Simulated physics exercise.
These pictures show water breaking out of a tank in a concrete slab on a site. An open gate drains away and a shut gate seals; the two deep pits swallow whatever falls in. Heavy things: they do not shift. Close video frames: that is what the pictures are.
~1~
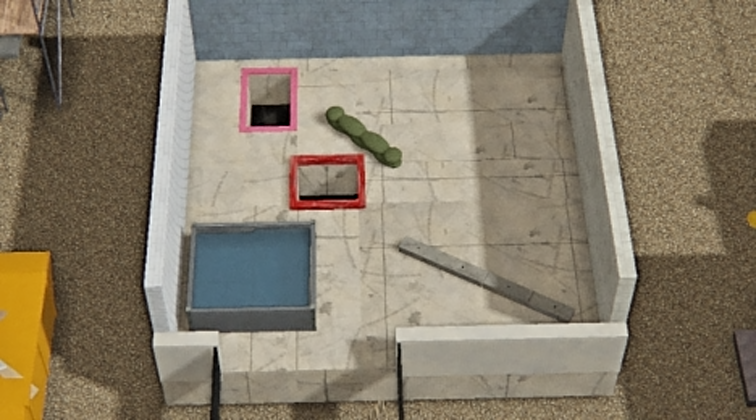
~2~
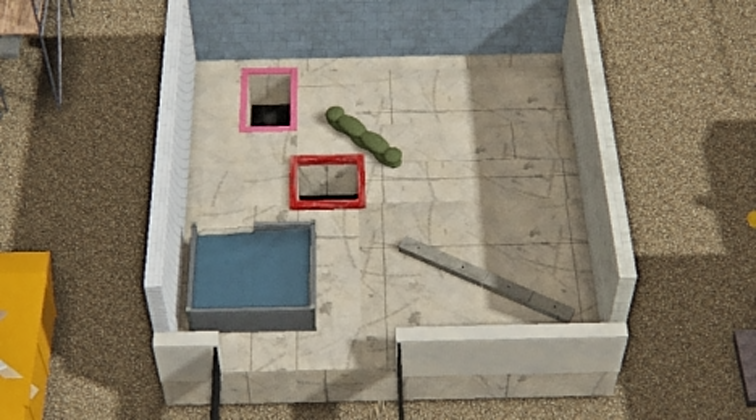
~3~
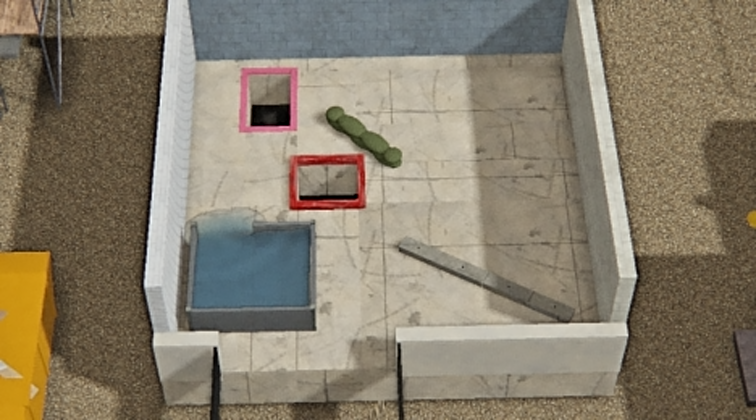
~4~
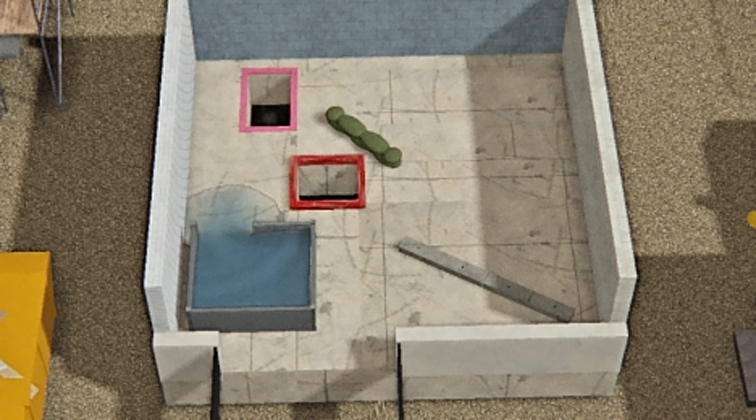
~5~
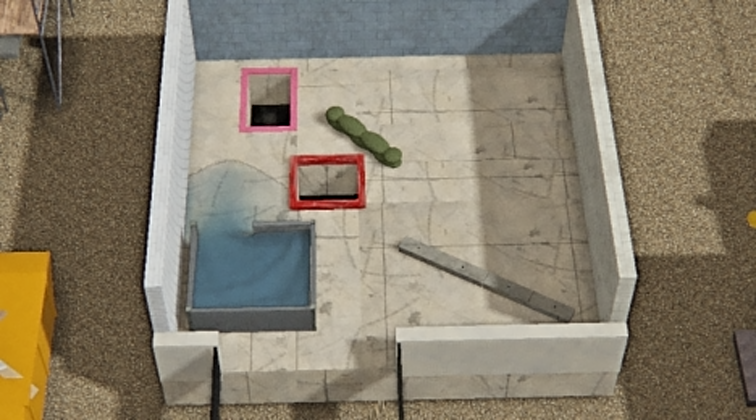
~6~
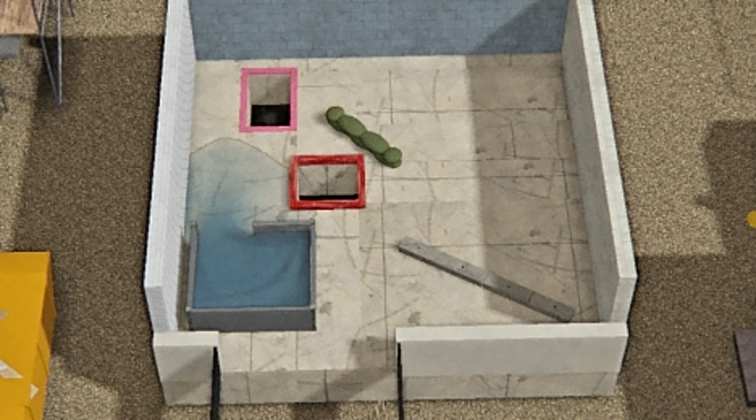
Water broke out through a gap in the far side of the tank and spread across the pale concrete slab in a widening sheet, while the green lumpy object, gray beam and colored-edged openings stayed still.
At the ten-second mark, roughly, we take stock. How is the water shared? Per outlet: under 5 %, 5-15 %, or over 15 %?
I'd say the gate drains very little - not reaching five per cent. I'd say the red pit drains very little - not reaching five per cent. I'd say the pink pit drains a lot - upwards of fifteen per cent.
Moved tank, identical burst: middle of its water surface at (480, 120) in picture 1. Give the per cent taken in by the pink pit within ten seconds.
Within ten seconds the pink pit collects 35 percent of the total.
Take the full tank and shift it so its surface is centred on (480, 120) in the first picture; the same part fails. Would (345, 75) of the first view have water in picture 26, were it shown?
There: Under water.
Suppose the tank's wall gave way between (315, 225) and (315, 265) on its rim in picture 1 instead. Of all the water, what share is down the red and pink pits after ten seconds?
I'd say the red pit gets around 0 percent and the pink pit around 6 percent.
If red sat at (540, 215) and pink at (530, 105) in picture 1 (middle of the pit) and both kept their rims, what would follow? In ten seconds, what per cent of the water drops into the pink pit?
Result - pink pit, 20 in a hundred.
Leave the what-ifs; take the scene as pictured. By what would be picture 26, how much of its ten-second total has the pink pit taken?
Result: 40 % of the ten-second total.
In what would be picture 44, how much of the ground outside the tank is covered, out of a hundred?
Near 35 in a hundred.
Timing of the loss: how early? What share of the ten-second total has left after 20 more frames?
Working it through, I arrive at 35 per cent.
A moment on, water covers 15 % of the floor; the gate 0 %, the red pit 0 %, the pink pit 1 %.
Next, water covers 20 % of the floor; the gate 0 %, the red pit 0 %, the pink pit 8 %.
Then, water covers 25 % of the floor; the gate 0 %, the red pit 0 %, the pink pit 22 %.
Later, water covers 35 % of the floor; the gate 0 %, the red pit 0 %, the pink pit 43 %.
In the end, water covers 35 % of the floor; the gate 0 %, the red pit 0 %, the pink pit 59 %.
